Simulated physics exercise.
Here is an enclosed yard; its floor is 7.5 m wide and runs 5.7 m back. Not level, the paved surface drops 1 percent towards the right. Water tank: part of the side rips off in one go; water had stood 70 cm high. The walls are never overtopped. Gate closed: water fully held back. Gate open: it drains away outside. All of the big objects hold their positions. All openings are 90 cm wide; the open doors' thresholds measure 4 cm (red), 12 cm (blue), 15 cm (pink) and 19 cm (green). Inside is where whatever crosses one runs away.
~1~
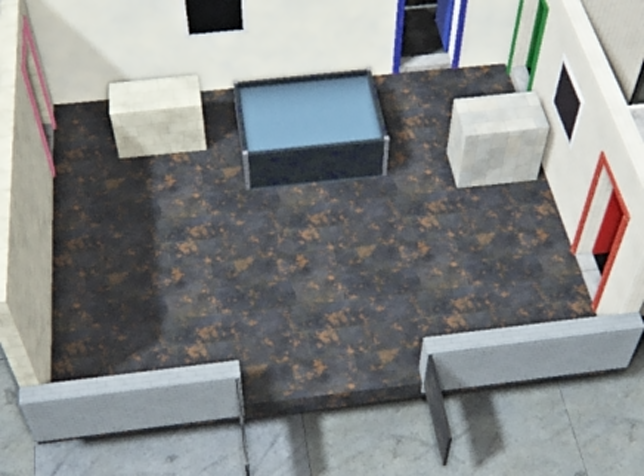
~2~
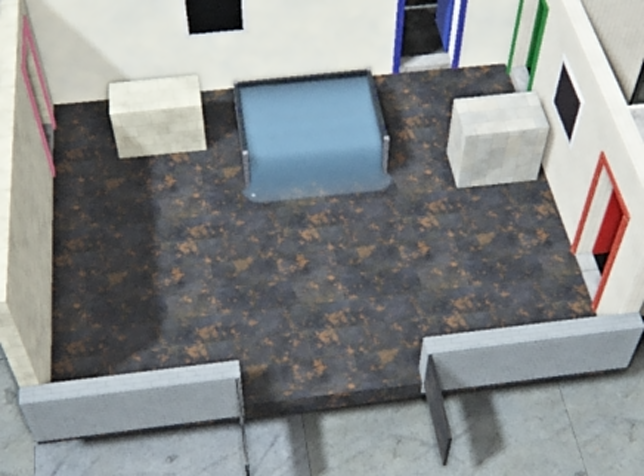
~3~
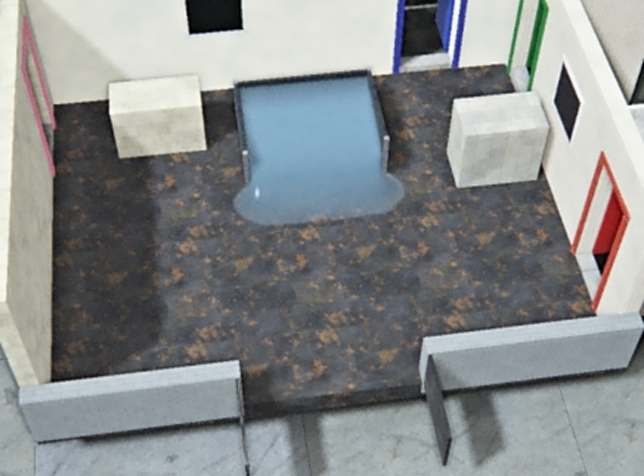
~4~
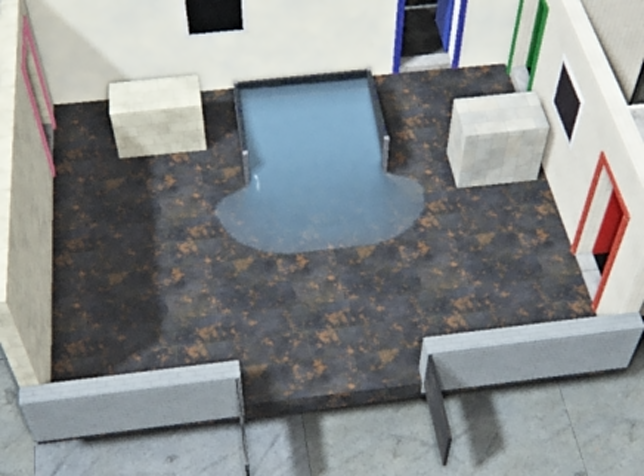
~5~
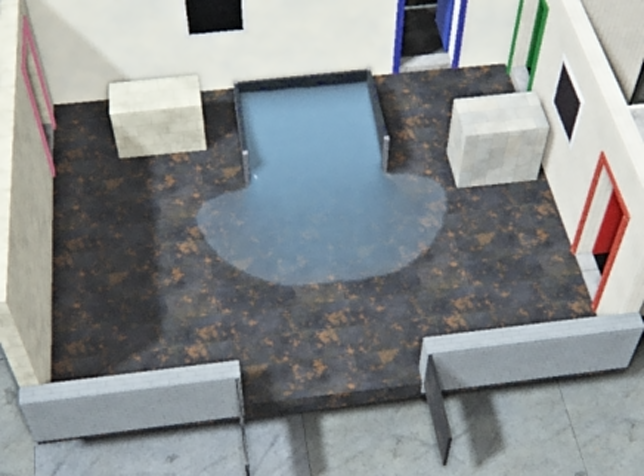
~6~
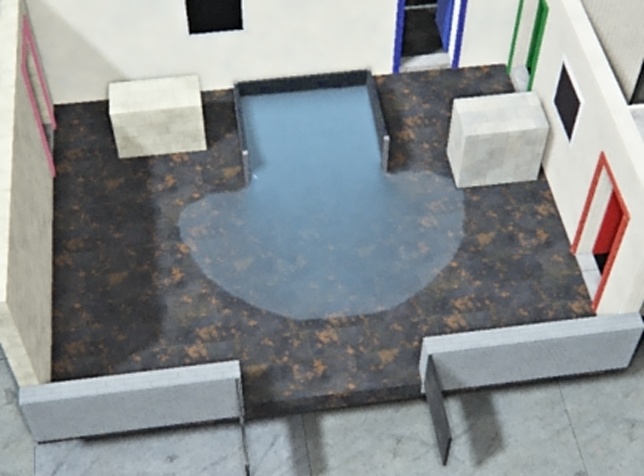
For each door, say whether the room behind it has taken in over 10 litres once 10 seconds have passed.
One by one: Red door: Beyond the allowance; blue door: Within the allowance; pink door: Within the allowance; green door: Within the allowance.
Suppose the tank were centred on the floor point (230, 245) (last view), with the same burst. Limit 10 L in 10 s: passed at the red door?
Red: Within limit.
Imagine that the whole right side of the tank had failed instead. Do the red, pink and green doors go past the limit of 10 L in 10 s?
In that case, red door: More than that, pink door: Less than that, green door: More than that.
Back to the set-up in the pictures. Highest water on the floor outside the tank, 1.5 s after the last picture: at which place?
Close to (430, 366).
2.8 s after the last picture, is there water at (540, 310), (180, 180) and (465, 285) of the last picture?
First spot submerged, second not yet wet, third submerged.
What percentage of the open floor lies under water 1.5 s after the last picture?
50 %.
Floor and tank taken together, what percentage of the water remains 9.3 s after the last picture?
Some 48 in a hundred.
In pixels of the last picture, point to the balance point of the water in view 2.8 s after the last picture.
(347, 274).
Then, 0.7 s after the last picture water covers 45 % of the floor and is deepest (24 cm) near (430, 366); red door not reached, blue door not reached, pink door not reached, green door not reached.
Then, 1.5 s after the last picture water covers 50 % of the floor and is deepest (25 cm) near (430, 366); red door 6 cm at the sill, 0 L in, blue door not reached, pink door not reached, green door not reached.
Then, 2.8 s after the last picture water covers 50 % of the floor and is deepest (22 cm) near (597, 346); red door 12 cm at the sill, 23 L in, blue door not reached, pink door not reached, green door not reached.
Then, 5.3 s after the last picture water covers 70 % of the floor and is deepest (12 cm) near (544, 197); red door 8 cm at the sill, 68 L in, blue door not reached, pink door not reached, green door 2 cm at the sill, 0 L in.
Then, 9.3 s after the last picture water covers 70 % of the floor and is deepest (6 cm) near (578, 293); red door 6 cm at the sill, 90 L in, blue door 2 cm at the sill, 0 L in, pink door 1 cm at the sill, 0 L in, green door 2 cm at the sill, 0 L in.
